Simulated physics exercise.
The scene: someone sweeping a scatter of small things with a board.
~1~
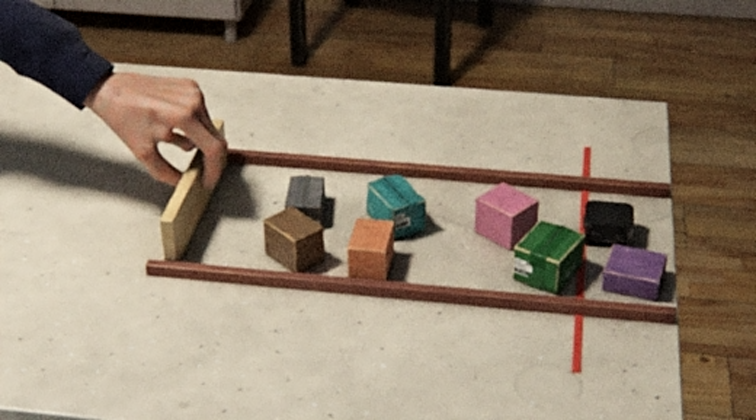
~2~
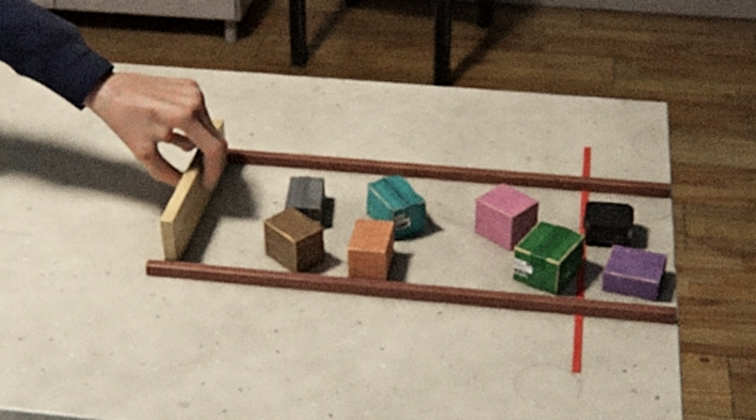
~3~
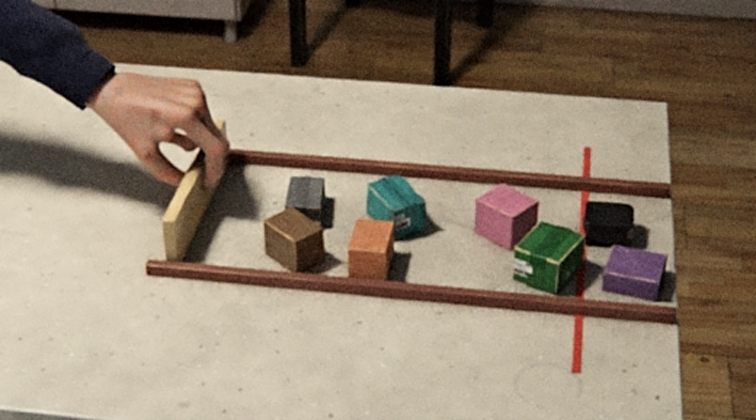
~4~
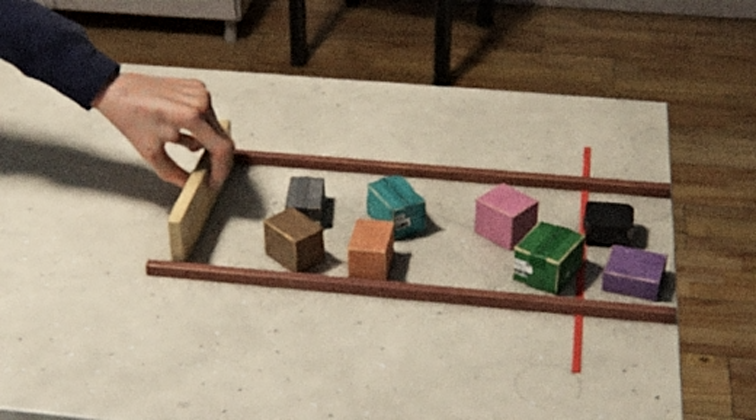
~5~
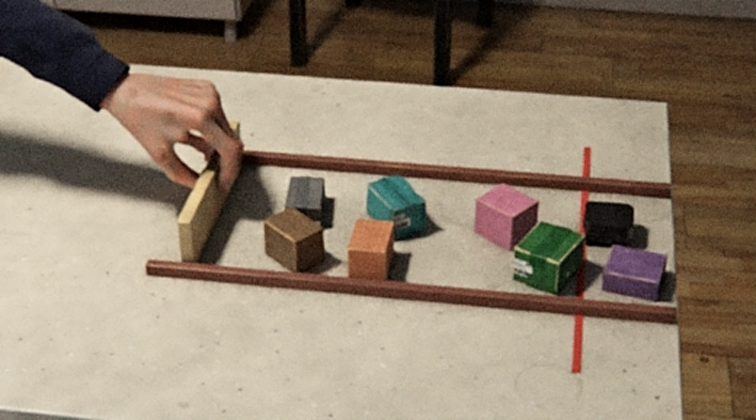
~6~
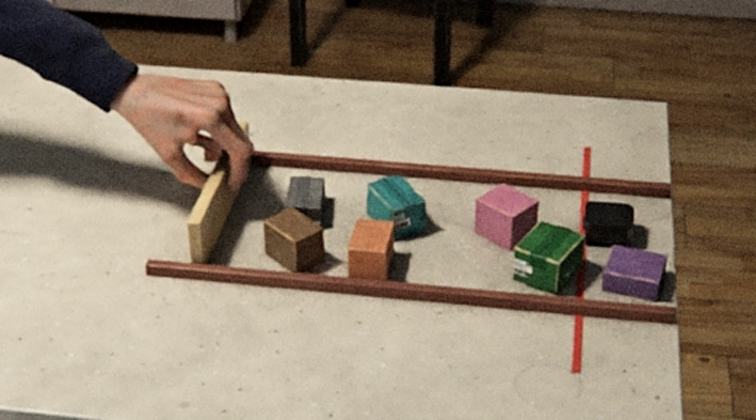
The video shows a hand holding a pale board upright between two dark red rails, left of several coloured blocks and a red line. The board stays still at first, then slides slightly right as the blocks remain in place.
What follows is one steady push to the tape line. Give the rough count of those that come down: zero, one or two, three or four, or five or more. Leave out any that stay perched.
As it turns out, the number that fall off is three or four.
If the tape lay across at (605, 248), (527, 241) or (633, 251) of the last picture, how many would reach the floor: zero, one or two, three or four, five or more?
Taking them in turn, three to four; 1 or 2; 5 or more.
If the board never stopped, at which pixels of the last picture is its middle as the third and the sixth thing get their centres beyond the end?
Its middle is around (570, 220) and later (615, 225).
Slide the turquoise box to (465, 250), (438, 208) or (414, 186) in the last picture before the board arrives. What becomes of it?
Place by place, it falls; remains up; holds on.
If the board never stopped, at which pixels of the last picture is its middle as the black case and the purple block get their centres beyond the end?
Near (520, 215) and (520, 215).
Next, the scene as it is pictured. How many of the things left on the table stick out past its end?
It comes to 0.
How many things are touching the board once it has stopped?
That makes 2.
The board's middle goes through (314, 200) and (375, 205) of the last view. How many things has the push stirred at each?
3 and 4.
A little later, none off yet; purple block at rest near (634, 273); black case at rest near (608, 225); green box at rest near (549, 257).
When it is over, the number that fall off is three or four; down, pink block, green box, black case and purple block.
